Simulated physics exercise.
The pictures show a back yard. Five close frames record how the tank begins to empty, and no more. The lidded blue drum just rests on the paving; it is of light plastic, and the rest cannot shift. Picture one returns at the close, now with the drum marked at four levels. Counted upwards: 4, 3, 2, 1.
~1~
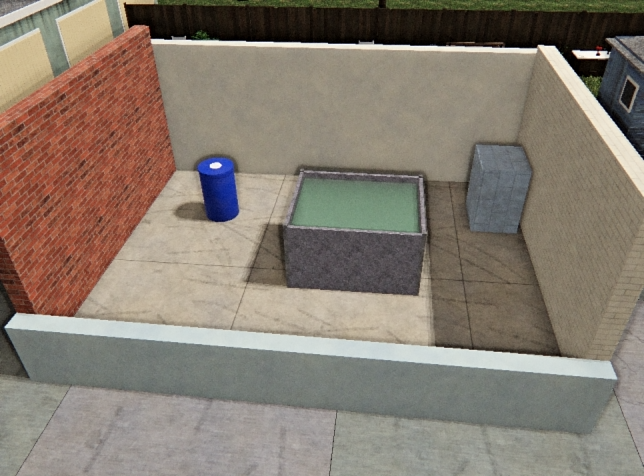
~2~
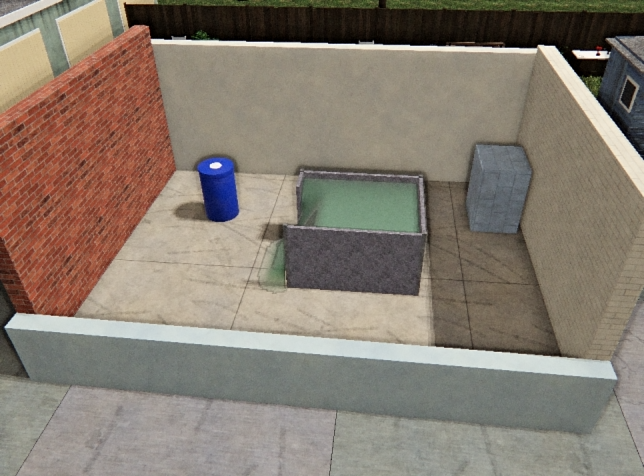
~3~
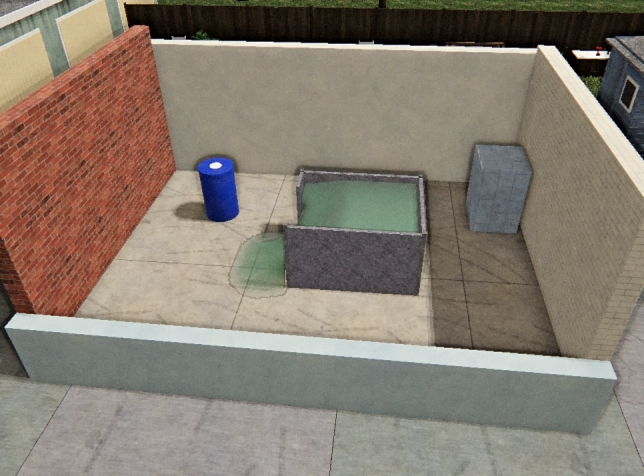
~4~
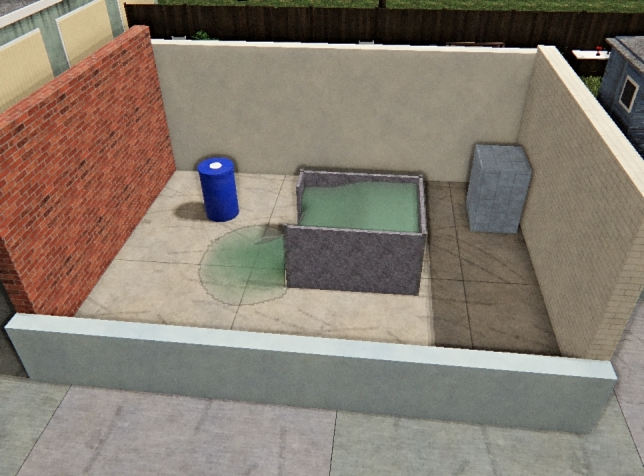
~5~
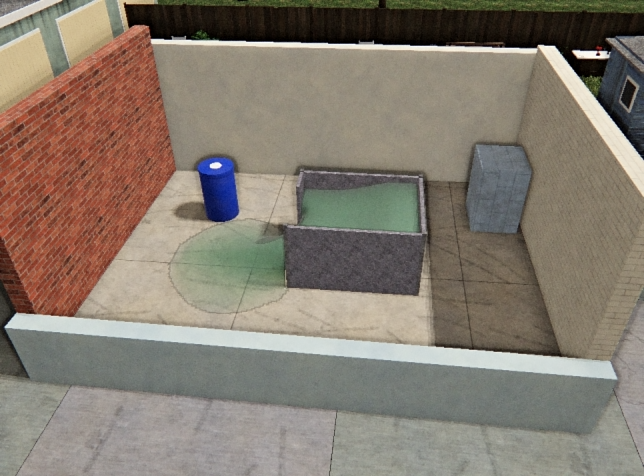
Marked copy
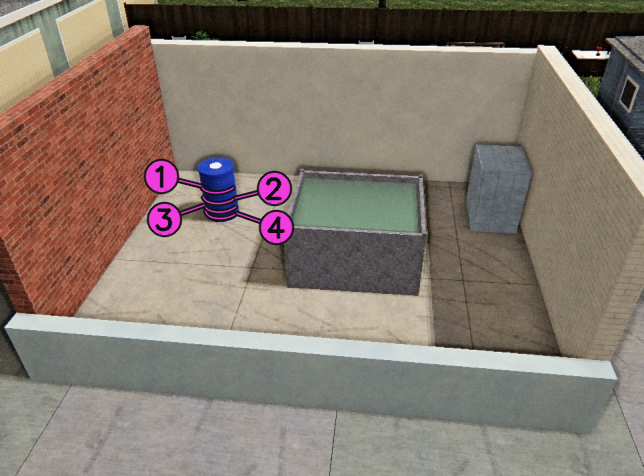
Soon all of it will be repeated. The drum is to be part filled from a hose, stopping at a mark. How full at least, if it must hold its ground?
That is level 3.
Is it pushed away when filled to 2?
No.
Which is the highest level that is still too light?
That would be 4.
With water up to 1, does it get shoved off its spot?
No, not at all.
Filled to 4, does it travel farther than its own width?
Yes, it does.
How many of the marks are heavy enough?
Three of them.
In magenta, 1 at (214, 192); 2 at (215, 203); 3 at (217, 212); 4 at (218, 218); from the bottom up 4, 3, 2, 1.
Choosing 1, it does not move.
Choosing 2, it does not move.
Choosing 3, it does not move.
Choosing 4, it is pushed about twice its own width away.
